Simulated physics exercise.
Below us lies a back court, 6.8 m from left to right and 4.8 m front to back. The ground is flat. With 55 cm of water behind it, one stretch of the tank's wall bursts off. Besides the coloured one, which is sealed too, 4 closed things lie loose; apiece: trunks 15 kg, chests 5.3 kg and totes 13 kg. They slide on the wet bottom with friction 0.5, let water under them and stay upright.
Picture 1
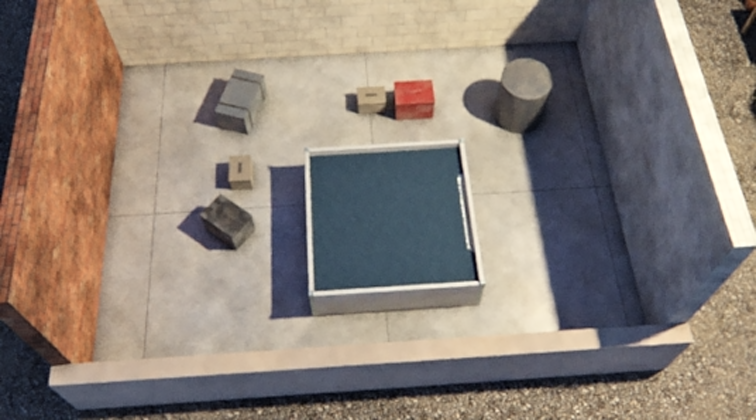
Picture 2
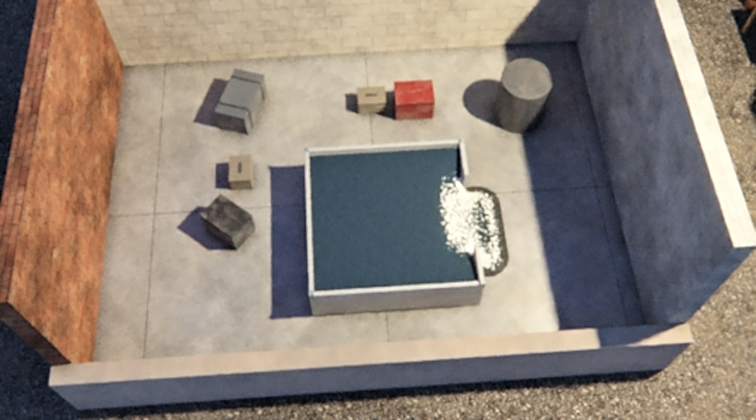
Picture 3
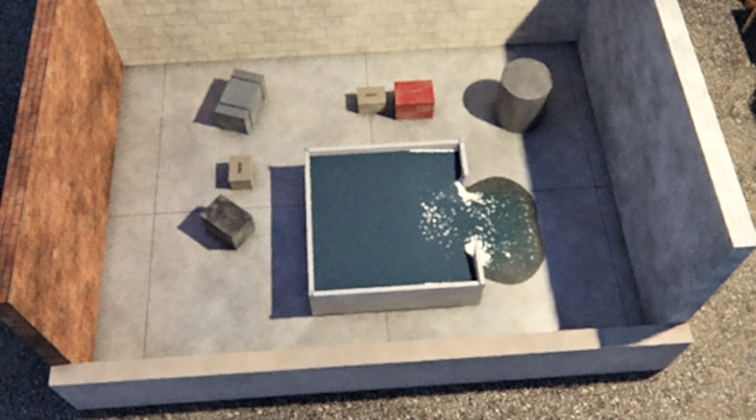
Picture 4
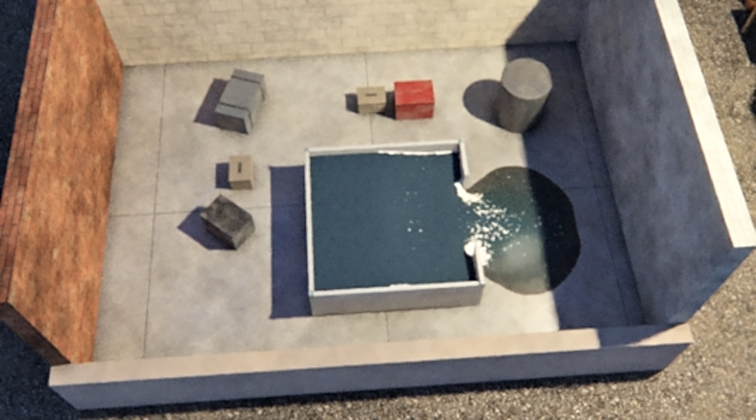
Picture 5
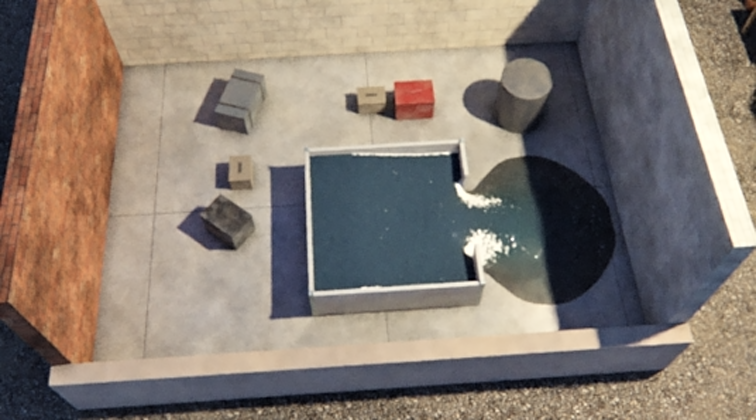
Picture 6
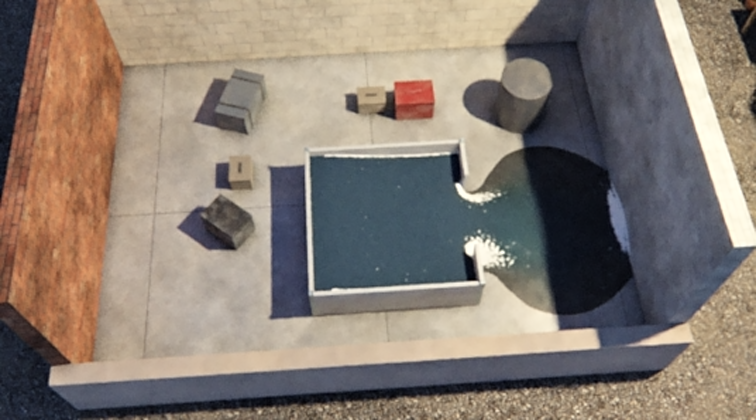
The clip opens on a full, square tank in a walled court, with a red chest, several other containers and a grey cylinder around it. Part of the tank's right side bursts, and foaming water pours out, spreading in a widening pool to the right-hand wall while the containers stay still.
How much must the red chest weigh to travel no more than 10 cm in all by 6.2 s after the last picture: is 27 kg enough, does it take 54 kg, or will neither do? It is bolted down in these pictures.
I expect that the smaller load will do.
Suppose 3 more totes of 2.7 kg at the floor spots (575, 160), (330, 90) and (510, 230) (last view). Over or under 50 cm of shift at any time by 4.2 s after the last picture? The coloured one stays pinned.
In turn: More, over, more.
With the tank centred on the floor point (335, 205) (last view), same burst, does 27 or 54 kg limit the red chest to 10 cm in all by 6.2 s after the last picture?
Then the smaller load will do.
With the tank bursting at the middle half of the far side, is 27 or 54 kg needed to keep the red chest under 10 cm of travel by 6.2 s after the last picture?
In that case neither weight holds it.
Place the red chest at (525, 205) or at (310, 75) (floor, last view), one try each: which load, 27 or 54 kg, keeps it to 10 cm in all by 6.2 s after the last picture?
In turn: Neither is enough; the smaller is enough.
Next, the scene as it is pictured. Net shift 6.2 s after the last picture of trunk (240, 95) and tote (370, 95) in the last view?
In turn: 60 cm, 0 cm.
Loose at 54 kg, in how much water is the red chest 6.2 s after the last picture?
Roughly 7 cm.
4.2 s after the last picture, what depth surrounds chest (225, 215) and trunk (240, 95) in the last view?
Roughly 0 and 3 cm.
Then, 0.6 s after the last picture the red chest would be 0 cm from its start with 27 kg and 0 cm from its start with 54 kg; 0 cm of water round it then.
Then, 2.3 s after the last picture the red chest would be 0 cm from its start with 27 kg and 0 cm from its start with 54 kg; 0 cm of water round it then.
Then, 4.2 s after the last picture the red chest would be 0 cm from its start with 27 kg and 0 cm from its start with 54 kg; 6 cm of water round it then.
Then, 6.2 s after the last picture the red chest would be 0 cm from its start with 27 kg and 0 cm from its start with 54 kg; 7 cm of water round it then.
